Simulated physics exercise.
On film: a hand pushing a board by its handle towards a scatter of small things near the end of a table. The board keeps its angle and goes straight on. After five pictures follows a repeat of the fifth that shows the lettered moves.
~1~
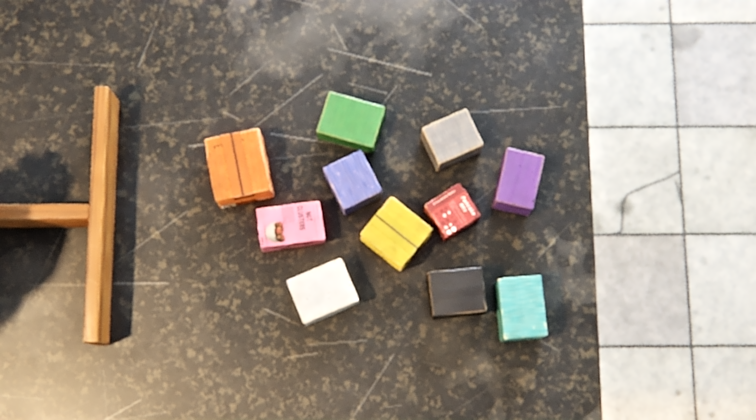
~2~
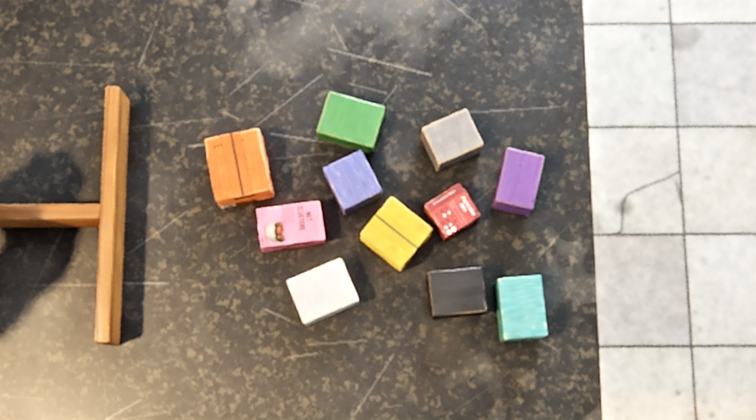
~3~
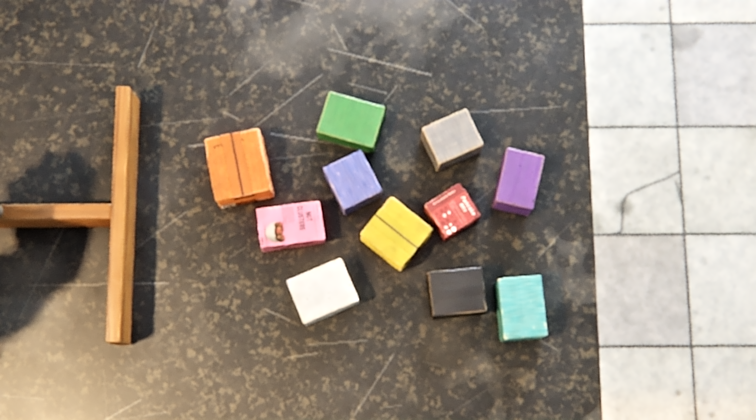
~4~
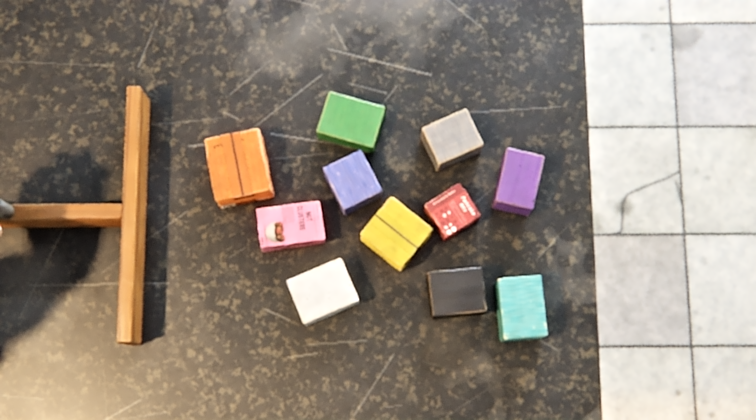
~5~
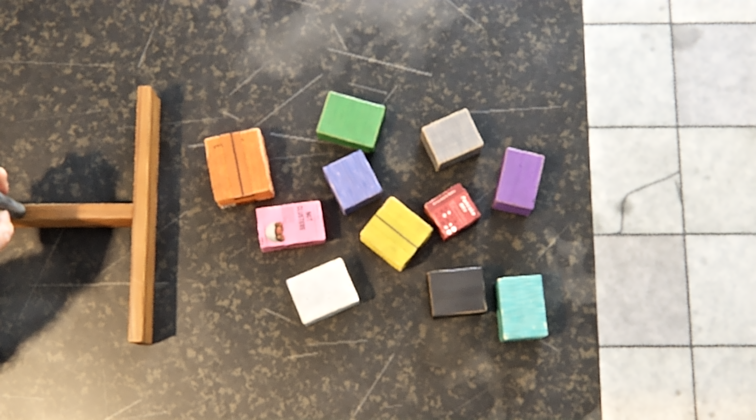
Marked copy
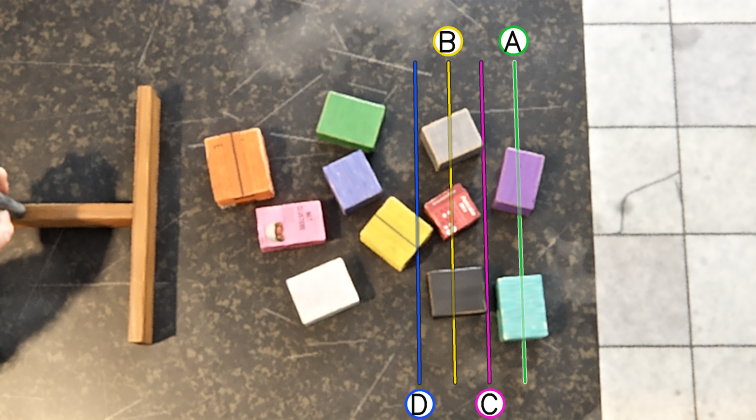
To begin with, a wooden T-shaped board lies at the left of a dark speckled surface, apart from a scatter of colourful small blocks. The board then slides slowly right by a small amount, a hand coming into view on its handle, while the blocks stay still.
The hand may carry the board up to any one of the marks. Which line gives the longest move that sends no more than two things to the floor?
B.
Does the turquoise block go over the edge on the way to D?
No.
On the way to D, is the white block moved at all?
By then, yes.
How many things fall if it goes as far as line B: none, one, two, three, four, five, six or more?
By then, none.
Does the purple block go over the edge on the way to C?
Yes.
On the marked copy, A at (520, 217); B at (452, 218); C at (485, 217); D at (417, 218).
With B. Early on, board (251, 210); orange box (290, 170); purple block (518, 183).
Further on, board (363, 209); purple block (534, 177); red box (502, 207).
At the end, board (448, 209); turquoise block (592, 310); purple block (582, 157); none fallen.
As for the rest, A drops seven; C drops three; D is within the limit but short.
